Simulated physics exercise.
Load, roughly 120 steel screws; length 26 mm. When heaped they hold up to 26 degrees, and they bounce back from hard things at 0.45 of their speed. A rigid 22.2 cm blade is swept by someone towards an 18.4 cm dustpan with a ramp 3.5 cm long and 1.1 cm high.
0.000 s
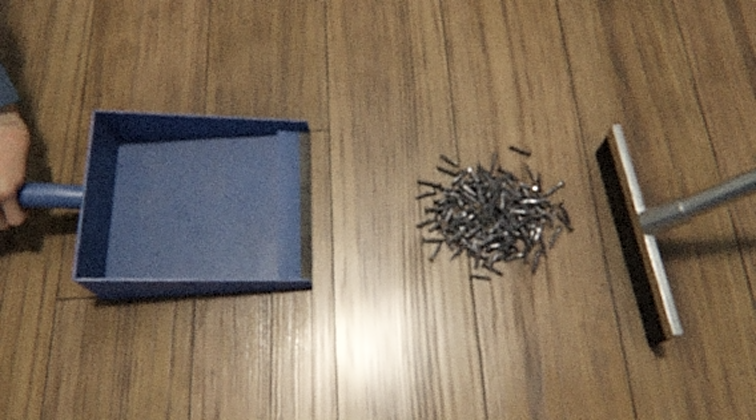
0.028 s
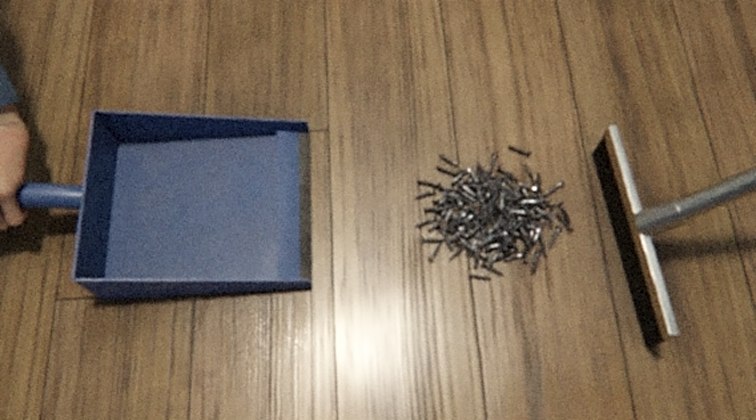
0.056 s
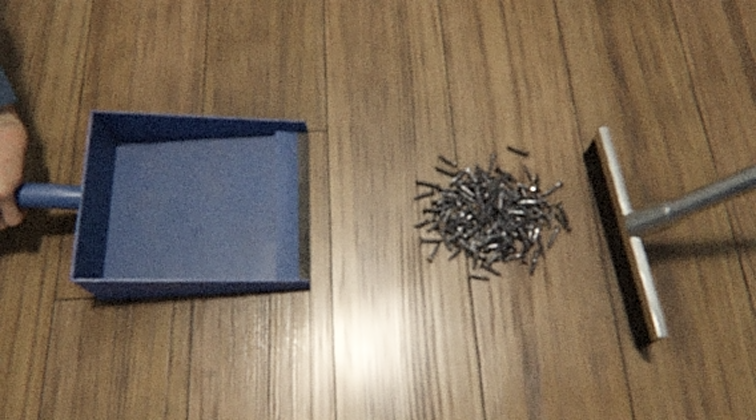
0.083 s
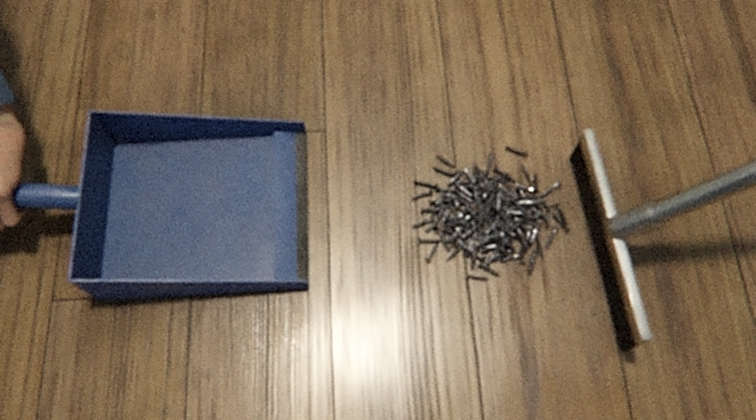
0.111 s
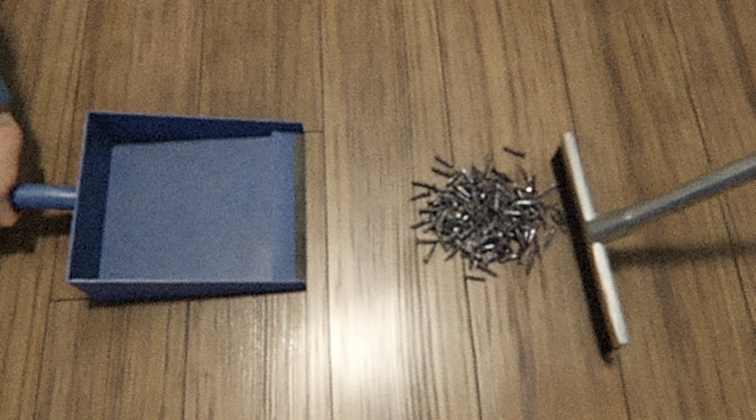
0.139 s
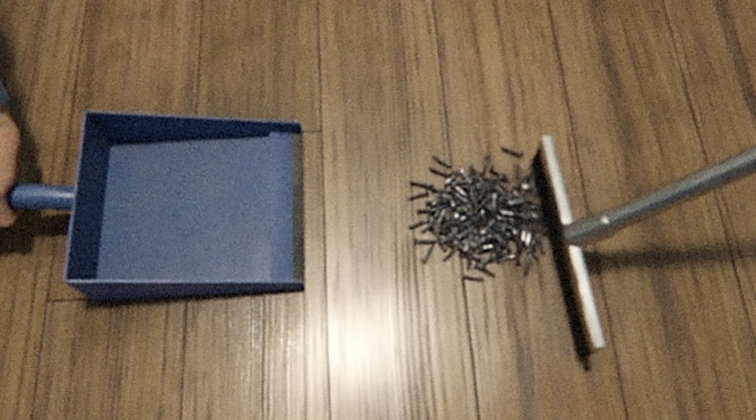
On a wooden floor, someone pushes a blade left into a pile of steel screws.
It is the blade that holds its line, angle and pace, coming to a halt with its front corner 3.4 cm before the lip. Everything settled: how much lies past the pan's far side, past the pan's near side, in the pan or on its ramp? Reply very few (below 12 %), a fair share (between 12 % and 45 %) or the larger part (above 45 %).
Past the pan's far side - very few; past the pan's near side - a fair share; in the pan or on its ramp - a fair share.
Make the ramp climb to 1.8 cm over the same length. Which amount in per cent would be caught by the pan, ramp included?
Something like 20 per cent, ramp included.
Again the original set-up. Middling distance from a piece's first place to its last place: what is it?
20 cm, roughly.
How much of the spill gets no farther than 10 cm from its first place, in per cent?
I'd say about 5 per cent.
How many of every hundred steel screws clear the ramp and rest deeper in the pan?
It comes to some 5 per cent.
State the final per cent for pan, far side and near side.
So it's far side at 0 percent, near side at 20 percent, and the pan at 25 percent.
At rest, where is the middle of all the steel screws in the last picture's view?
Centre at rest, approx.: (312, 241) px.
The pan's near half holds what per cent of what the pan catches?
Roughly 80 percent.
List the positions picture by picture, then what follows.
Blade from (672, 333) to (613, 133), moved 0.0 cm, 0 of the pieces shifted so far; middle of the pieces at (490, 218); pan at (193, 212), in the first picture.
Blade from (669, 334) to (610, 134), moved 0.3 cm, 0 of the pieces shifted so far; middle of the pieces at (489, 218), in the second picture.
Blade from (658, 336) to (601, 136), moved 1.2 cm, 0 of the pieces shifted so far; middle of the pieces at (488, 219), in the third picture.
Blade from (642, 338) to (586, 138), moved 2.6 cm, 0 of the pieces shifted so far; middle of the pieces at (486, 219), in the fourth picture.
Blade from (619, 342) to (566, 141), moved 4.5 cm, 0 of the pieces shifted so far; middle of the pieces at (484, 219), in the fifth picture.
Blade from (596, 346) to (545, 145), moved 6.6 cm, 17 of the pieces shifted so far; middle of the pieces at (482, 218); pan at (185, 213). The blade's pace is about 0.74 m/s, heading 7 degrees towards the viewer's side, in the sixth picture.
Then, at 0.30 s, middle of the blade 15 cm from the lip; 0 % over the lip, far side 0 %, near side 5 %.
After 0.41 s, middle of the blade 7 cm from the lip; 0 % over the lip, far side 0 %, near side 15 %.
Then, at 0.64 s, middle of the blade 4 cm from the lip; 25 % over the lip, far side 0 %, near side 20 %.
In the end, at 1.5 s, far side 0 %, near side 20 %, pan 25 %, in front of the lip or behind the blade 55 %.
